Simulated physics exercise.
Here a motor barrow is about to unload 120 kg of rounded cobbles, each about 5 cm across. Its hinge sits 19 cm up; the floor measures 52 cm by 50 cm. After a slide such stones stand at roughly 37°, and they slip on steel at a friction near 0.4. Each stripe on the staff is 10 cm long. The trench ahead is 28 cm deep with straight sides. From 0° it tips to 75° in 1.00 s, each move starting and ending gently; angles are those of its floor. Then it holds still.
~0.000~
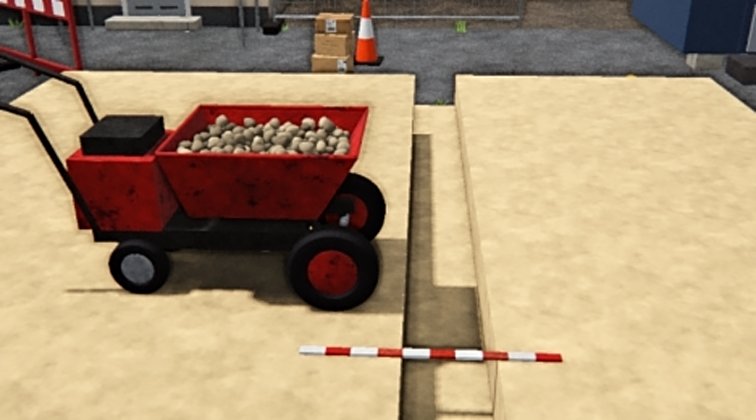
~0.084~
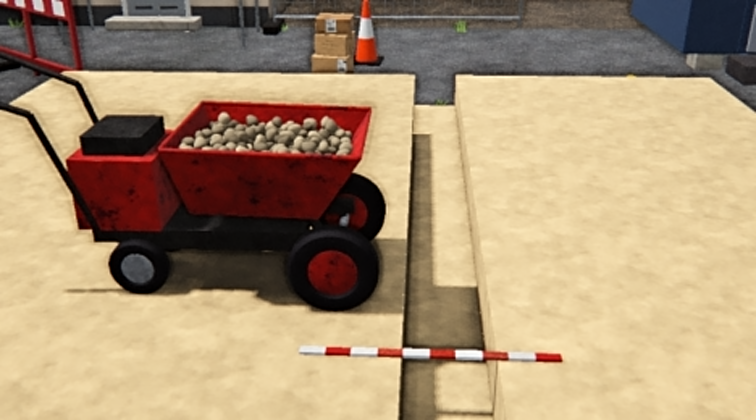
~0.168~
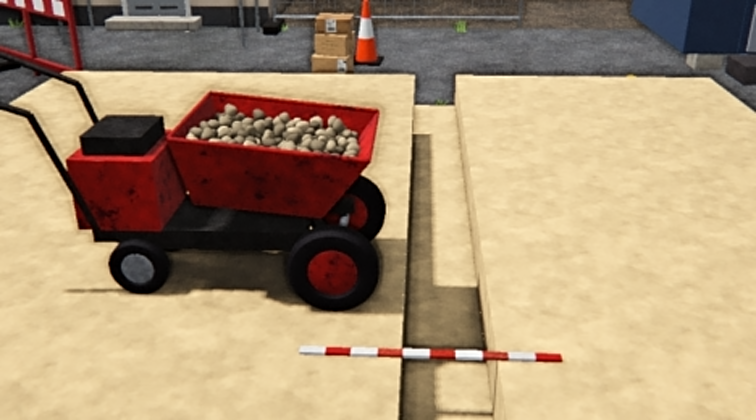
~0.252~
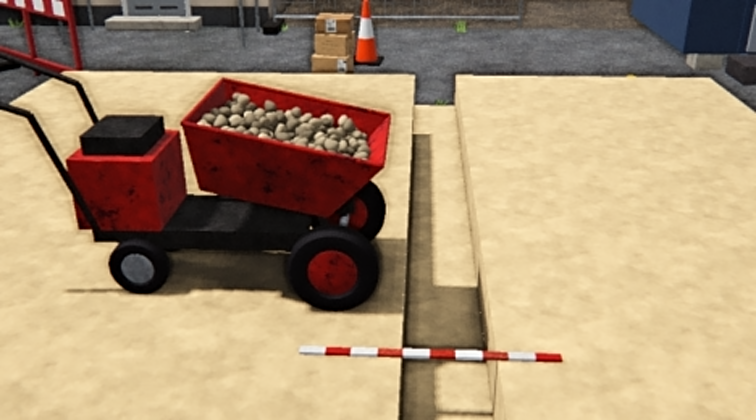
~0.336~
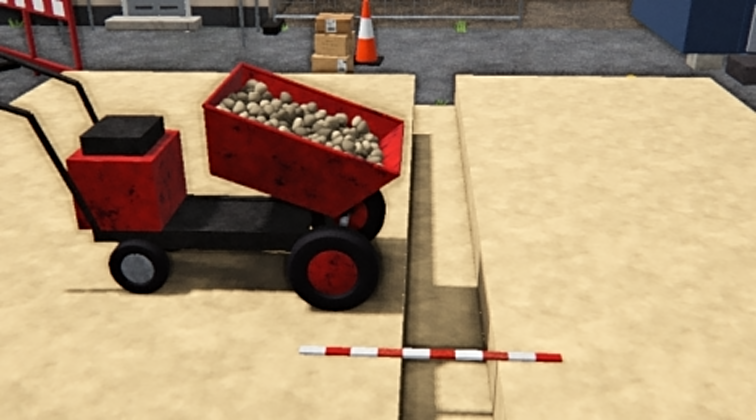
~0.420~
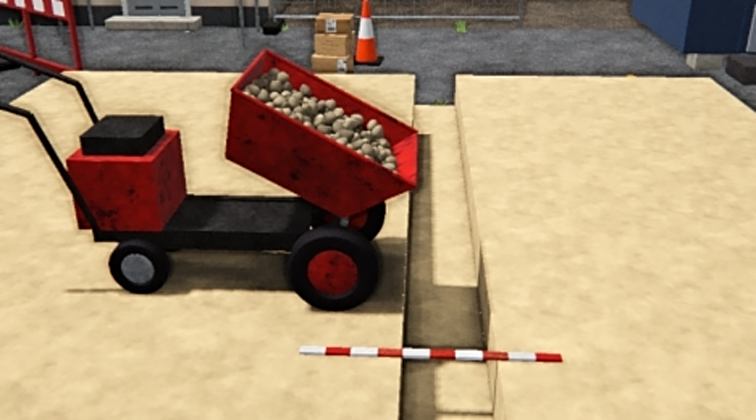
The video shows a red motor barrow loaded with rounded stones standing beside a straight-sided trench, its wheels staying still while the skip rises at the back and tilts steadily steeper to the right, the stones moving with it.
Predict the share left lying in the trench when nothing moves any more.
Roughly 43 per cent ends in the trench.
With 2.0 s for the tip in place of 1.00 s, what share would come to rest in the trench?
Then about 55 per cent.
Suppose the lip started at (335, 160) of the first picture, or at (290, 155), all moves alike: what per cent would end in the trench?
About 60 and 95 per cent.
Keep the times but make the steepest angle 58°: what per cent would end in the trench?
Then about 25 per cent.
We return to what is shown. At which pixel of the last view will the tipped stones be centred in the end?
Their middle is at about (505, 274).
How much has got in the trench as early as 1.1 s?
Some 10 per cent.
After 0.8 s the floor is at 63°; 100 % in the skip; the foremost stones are at (453, 215).
After 1.1 s the floor is at 75°; 61 % in the skip, 8 % in the trench, 31 % past the trench; the foremost stones are at (562, 279).
After 1.5 s the floor is at 75°; 24 % in the skip, 19 % in the trench, 57 % past the trench; the foremost stones are at (680, 284).
After 3.4 s the floor is at 75°; 0 % in the skip, 43 % in the trench, 57 % past the trench; the foremost stones are past the picture's edge.
